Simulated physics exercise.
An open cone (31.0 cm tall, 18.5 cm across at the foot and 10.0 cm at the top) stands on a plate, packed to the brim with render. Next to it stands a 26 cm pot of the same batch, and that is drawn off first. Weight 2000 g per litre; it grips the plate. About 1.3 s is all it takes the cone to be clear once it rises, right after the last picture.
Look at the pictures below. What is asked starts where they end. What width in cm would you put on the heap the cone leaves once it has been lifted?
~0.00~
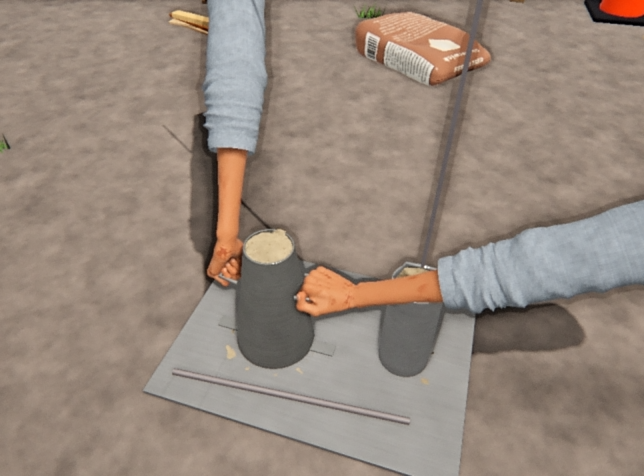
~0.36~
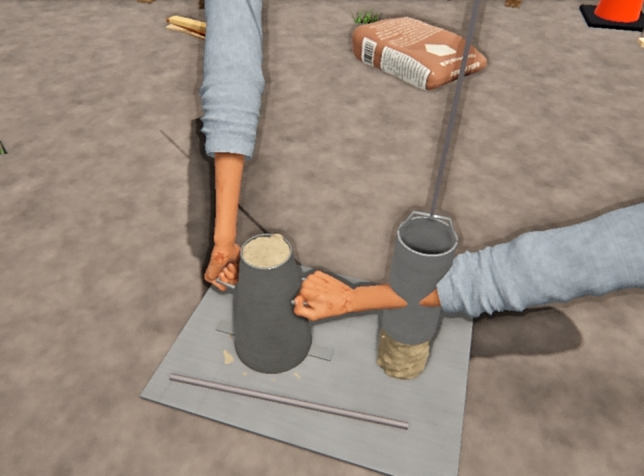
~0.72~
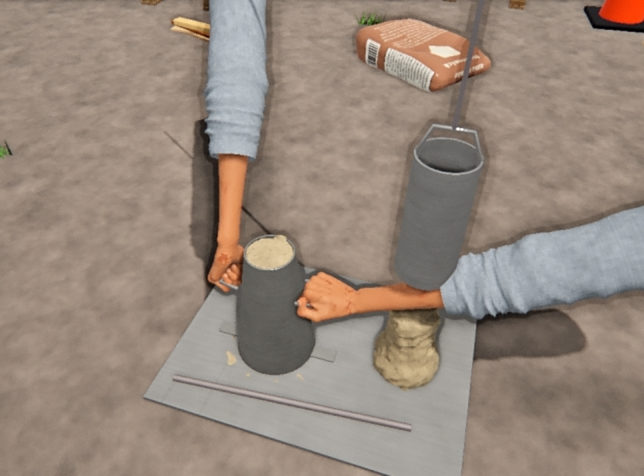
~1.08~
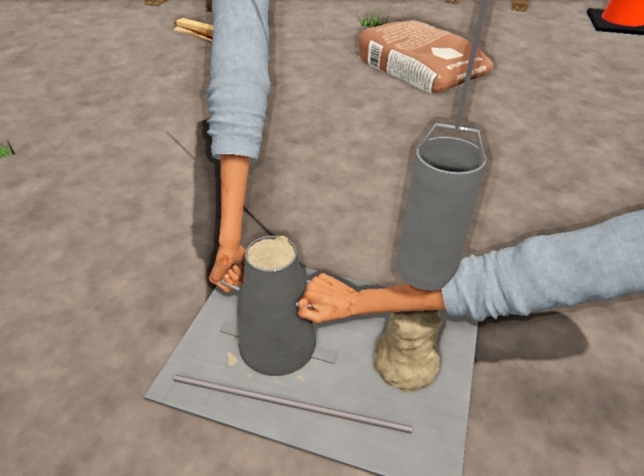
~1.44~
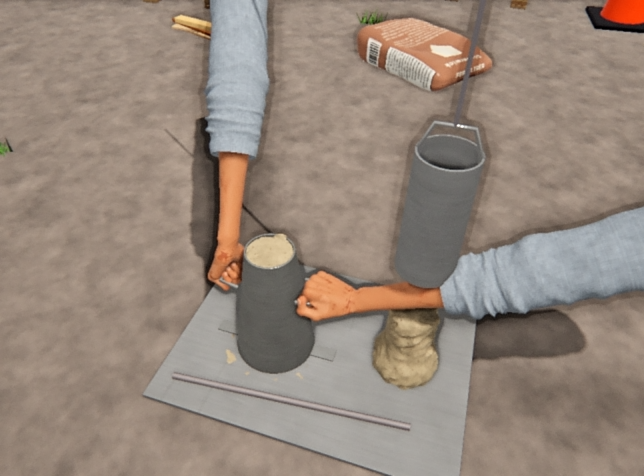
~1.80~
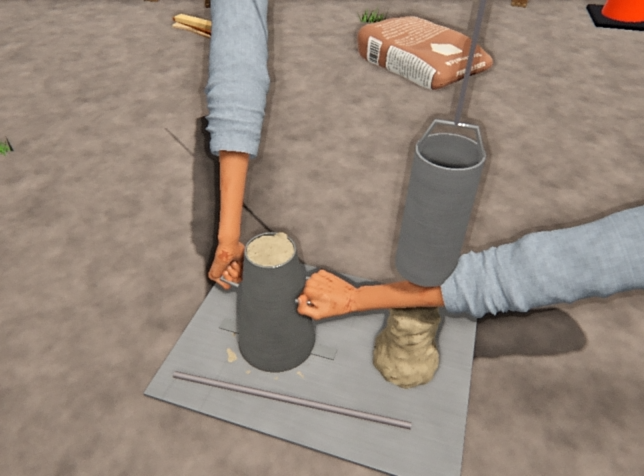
I would say about 21 cm wide.
After 2.1 s, the cone is up 6.4 cm; the render has come down 1.3 cm to 30 cm and is 19 cm wide.
After 2.4 s, the cone is up 18 cm; the render has come down 4.3 cm to 27 cm and is 21 cm wide.
After 2.8 s, the cone is up 32 cm; the render has come down 4.3 cm to 27 cm and is 21 cm wide.
After 3.2 s, the cone is clear; the render has come down 4.4 cm to 27 cm and is 21 cm wide.
After 3.8 s, at rest, the cone is clear; the render has come down 4.5 cm to 27 cm and is 21 cm wide.
